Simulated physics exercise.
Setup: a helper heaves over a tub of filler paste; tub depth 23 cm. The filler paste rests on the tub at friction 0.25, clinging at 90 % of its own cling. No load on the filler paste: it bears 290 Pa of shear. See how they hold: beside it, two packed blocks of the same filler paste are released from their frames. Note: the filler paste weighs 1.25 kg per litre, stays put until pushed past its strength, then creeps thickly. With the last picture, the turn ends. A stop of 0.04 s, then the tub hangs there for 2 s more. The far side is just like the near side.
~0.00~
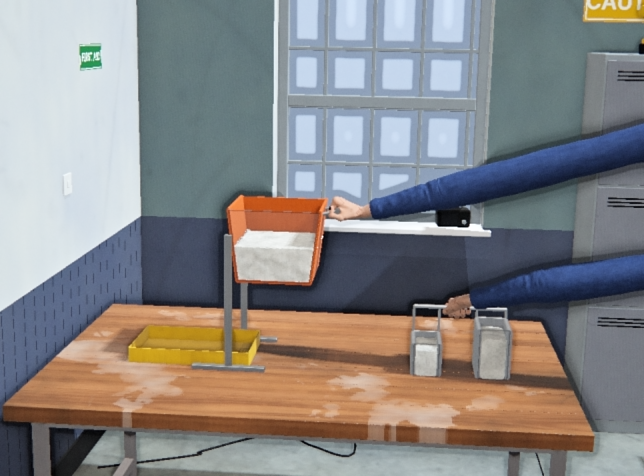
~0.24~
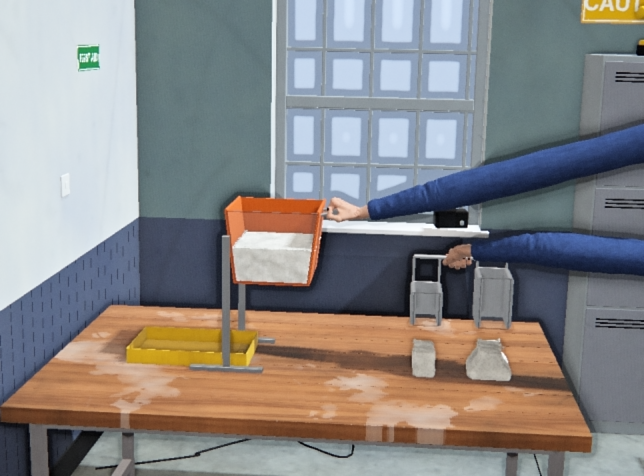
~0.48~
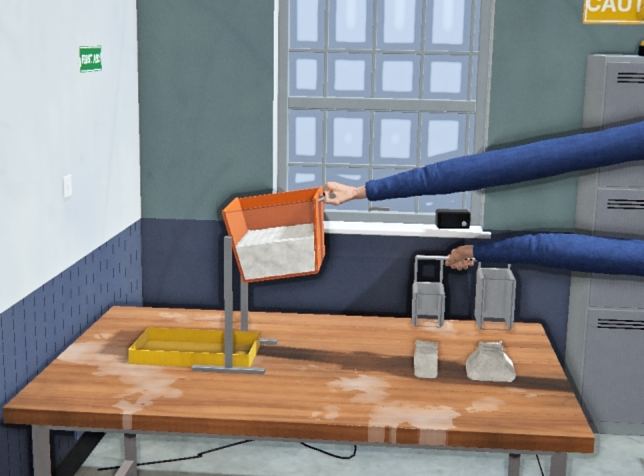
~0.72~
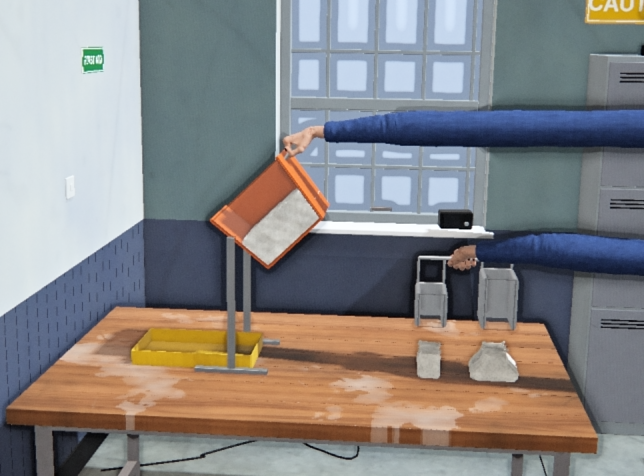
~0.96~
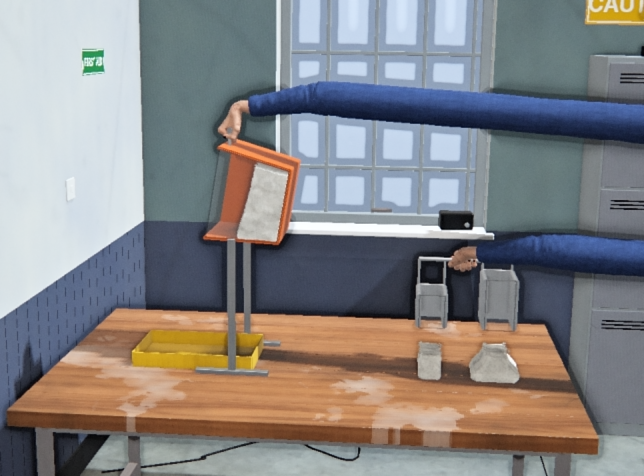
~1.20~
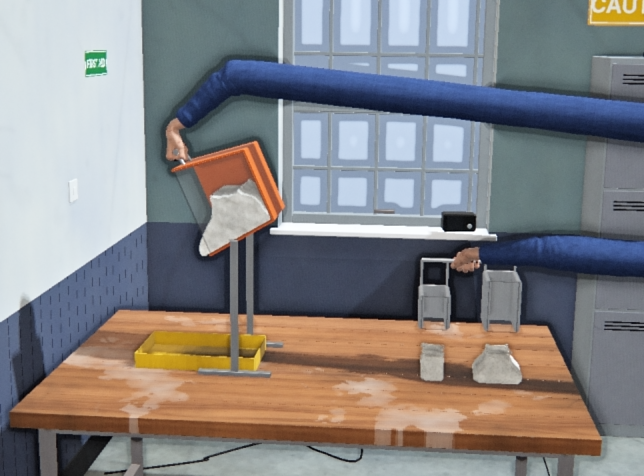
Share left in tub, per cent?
Near 0 %.
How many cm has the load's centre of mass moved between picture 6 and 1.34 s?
Shift: Some 13 cm.
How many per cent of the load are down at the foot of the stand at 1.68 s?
95 %.
By 1.34 s, the tub is at 114 degrees and holds 48 %.
By 1.51 s, the tub is at 114 degrees and holds 0 %.
By 1.68 s, the tub is at 114 degrees and holds 0 %.
By 1.85 s, the tub is at 114 degrees and holds 0 %.
By 3.20 s, at the end, the tub is at 114 degrees and holds 0 %.
